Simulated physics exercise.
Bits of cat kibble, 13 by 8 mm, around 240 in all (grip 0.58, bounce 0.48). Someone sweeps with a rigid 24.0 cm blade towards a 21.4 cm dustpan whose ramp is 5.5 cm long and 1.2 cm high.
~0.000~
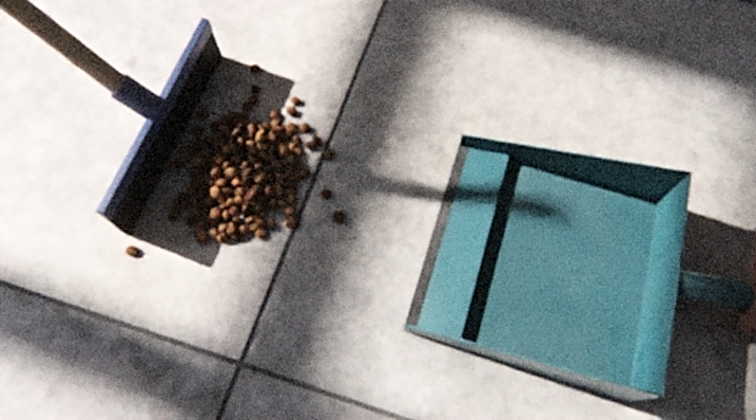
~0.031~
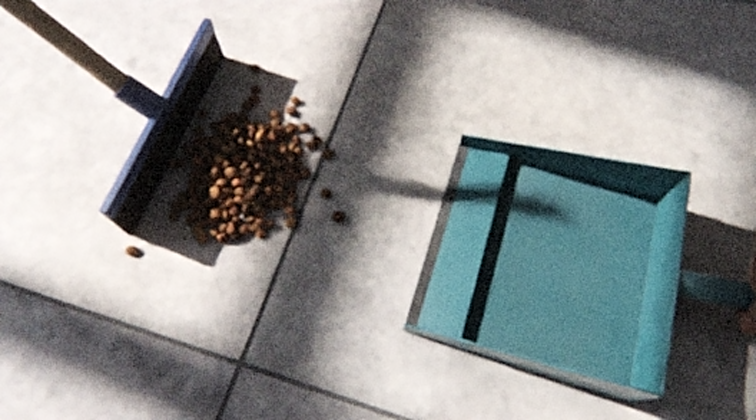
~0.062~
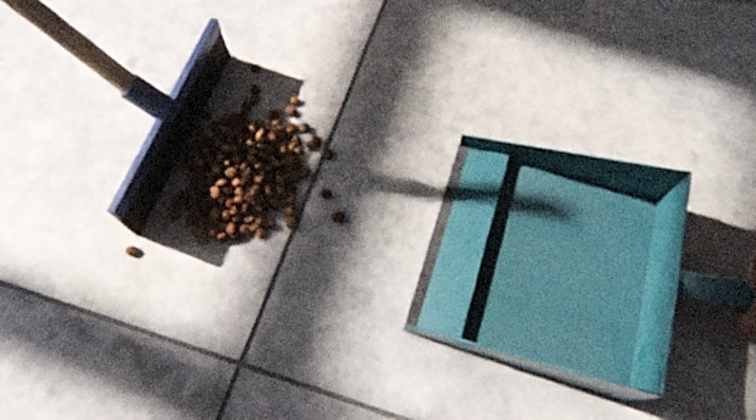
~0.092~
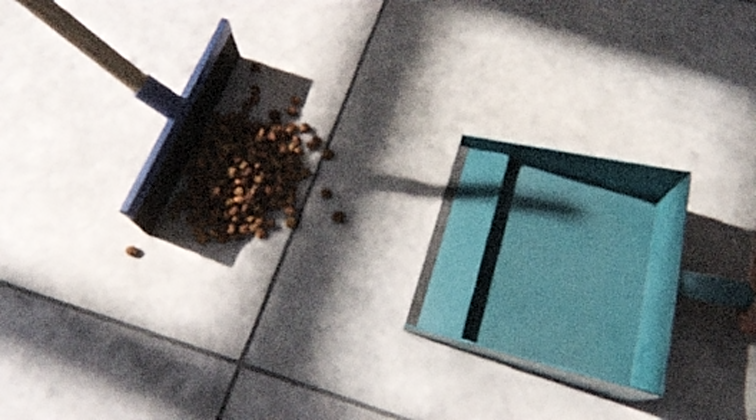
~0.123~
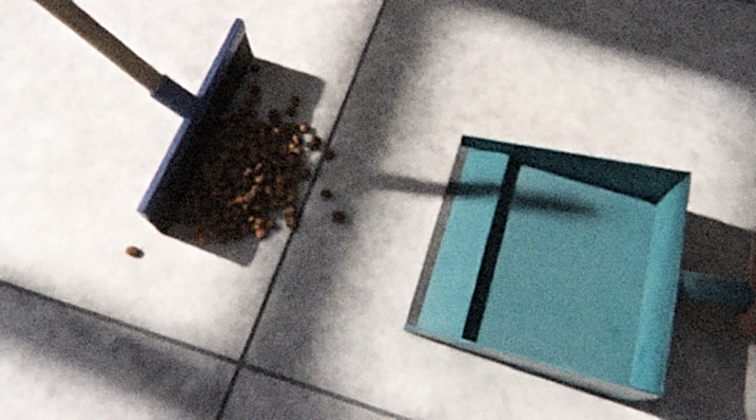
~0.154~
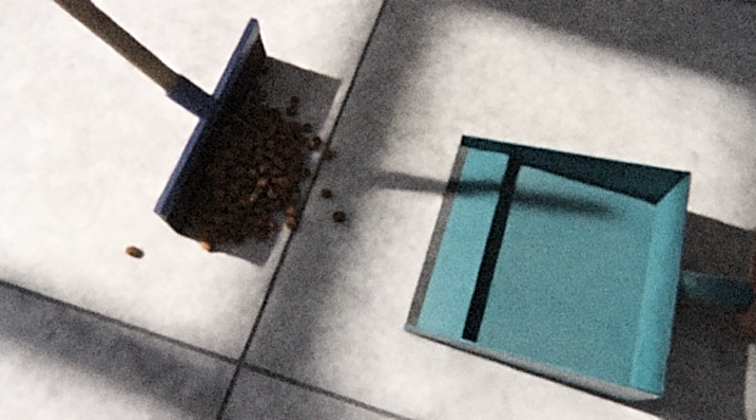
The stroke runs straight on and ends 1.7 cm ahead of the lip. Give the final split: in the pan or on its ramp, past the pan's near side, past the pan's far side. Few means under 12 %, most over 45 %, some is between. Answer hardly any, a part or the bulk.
Pan a part, near side hardly any, far side a part.
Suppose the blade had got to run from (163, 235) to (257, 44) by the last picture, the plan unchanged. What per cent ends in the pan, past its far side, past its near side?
Pan 65, far 5, near 5.
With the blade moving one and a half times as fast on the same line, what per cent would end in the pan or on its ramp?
It would be near 40 per cent.
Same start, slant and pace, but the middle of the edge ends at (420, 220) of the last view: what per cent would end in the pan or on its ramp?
About 65 per cent.
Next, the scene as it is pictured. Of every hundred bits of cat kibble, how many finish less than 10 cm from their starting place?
About 10 per cent.
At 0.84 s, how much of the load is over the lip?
Near 40 per cent so far.
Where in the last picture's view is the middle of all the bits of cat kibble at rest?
Near (451, 196).
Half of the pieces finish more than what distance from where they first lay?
About 24 cm.
After 0.39 s, middle of the blade 14 cm from the lip; 0 % over the lip, far side 5 %, near side 0 %.
After 0.55 s, middle of the blade 6 cm from the lip; 0 % over the lip, far side 20 %, near side 0 %.
After 0.84 s, middle of the blade 2 cm from the lip; 40 % over the lip, far side 20 %, near side 0 %.
In the end, at 1.3 s, pan 40 %, near side 0 %, far side 20 %, in front of the lip or behind the blade 40 %.
